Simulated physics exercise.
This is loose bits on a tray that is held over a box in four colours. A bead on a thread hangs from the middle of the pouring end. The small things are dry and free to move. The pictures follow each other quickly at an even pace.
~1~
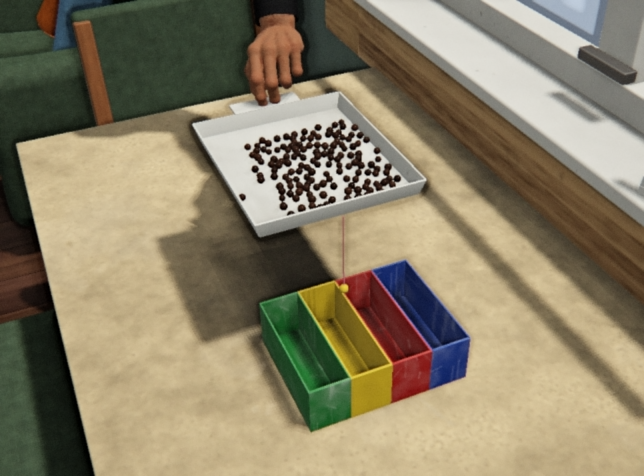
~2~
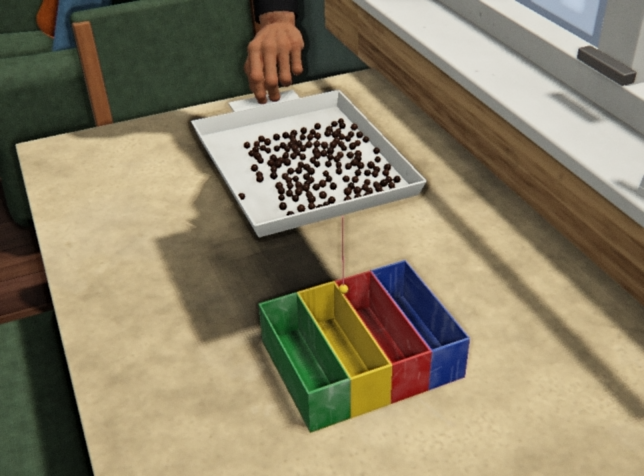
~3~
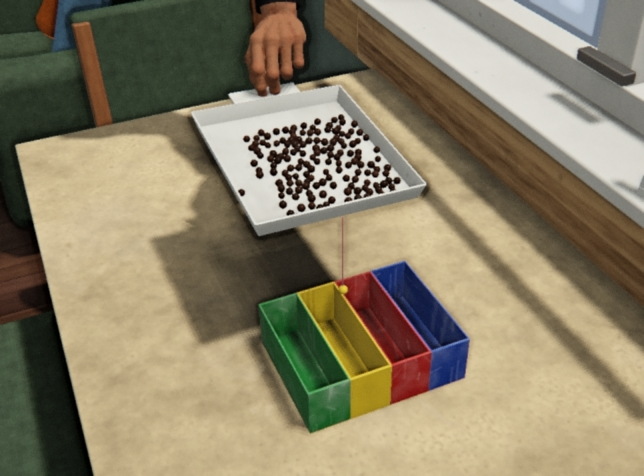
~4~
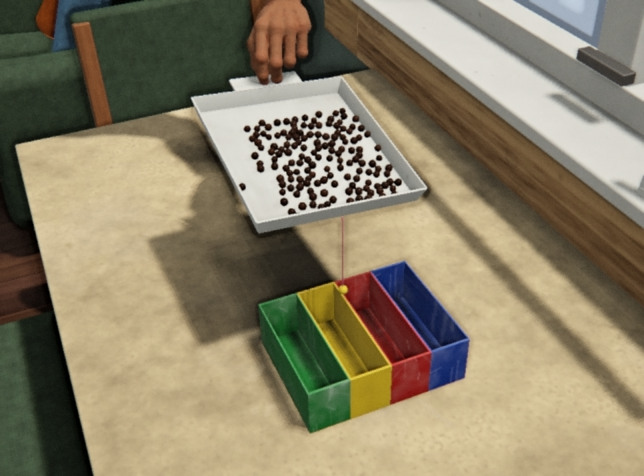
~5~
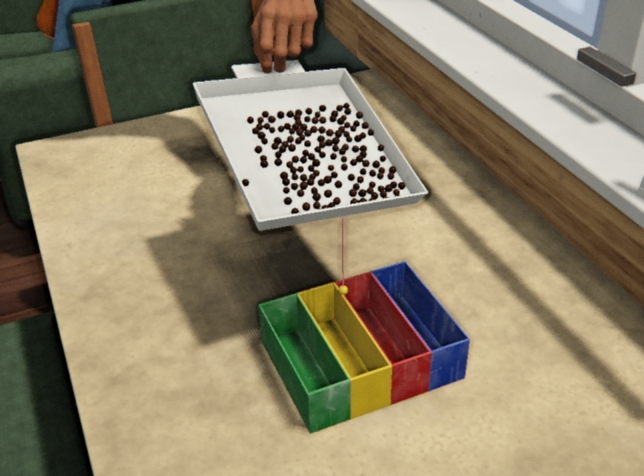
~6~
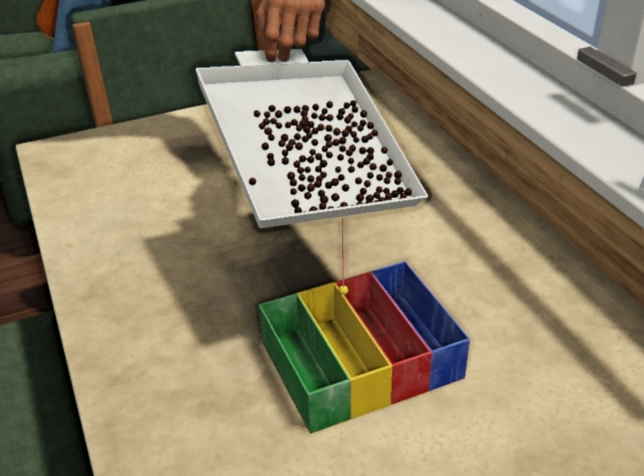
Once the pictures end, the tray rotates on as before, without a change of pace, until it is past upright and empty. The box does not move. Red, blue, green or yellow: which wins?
The blue cell gets the most.
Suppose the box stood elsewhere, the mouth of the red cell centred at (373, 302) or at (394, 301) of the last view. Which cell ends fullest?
The first try: Blue. The second: Blue.
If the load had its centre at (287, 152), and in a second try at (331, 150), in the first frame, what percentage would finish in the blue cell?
In turn 60 and 60 in a hundred.
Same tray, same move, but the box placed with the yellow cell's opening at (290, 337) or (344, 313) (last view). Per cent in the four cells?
The first gives 0 %, the second 90 %.
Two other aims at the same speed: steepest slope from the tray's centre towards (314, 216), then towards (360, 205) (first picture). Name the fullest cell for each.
The first try: The green cell. The second: The blue one.
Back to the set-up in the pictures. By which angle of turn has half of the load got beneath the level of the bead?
Near 90 degrees.
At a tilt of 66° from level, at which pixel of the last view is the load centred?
Near (395, 203).
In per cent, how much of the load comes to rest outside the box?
It comes to 30 per cent or so.
Just after the last frame, tray tipped steeply; the larger part on the tray; about a tenth in the blue cell; just a few in the red cell; about a tenth falling or outside the box.
A moment on, tray tipped past a quarter turn; just a few on the tray; roughly two thirds in the blue cell; about a tenth in the red cell; roughly a third falling or outside the box.
Further on, tray tipped past a quarter turn; roughly two thirds in the blue cell; about a tenth in the red cell; roughly a quarter falling or outside the box.
When it is over, tray tipped past a quarter turn; roughly two thirds in the blue cell; about a tenth in the red cell; not one in the green cell; not one in the yellow cell; roughly a quarter outside the box.
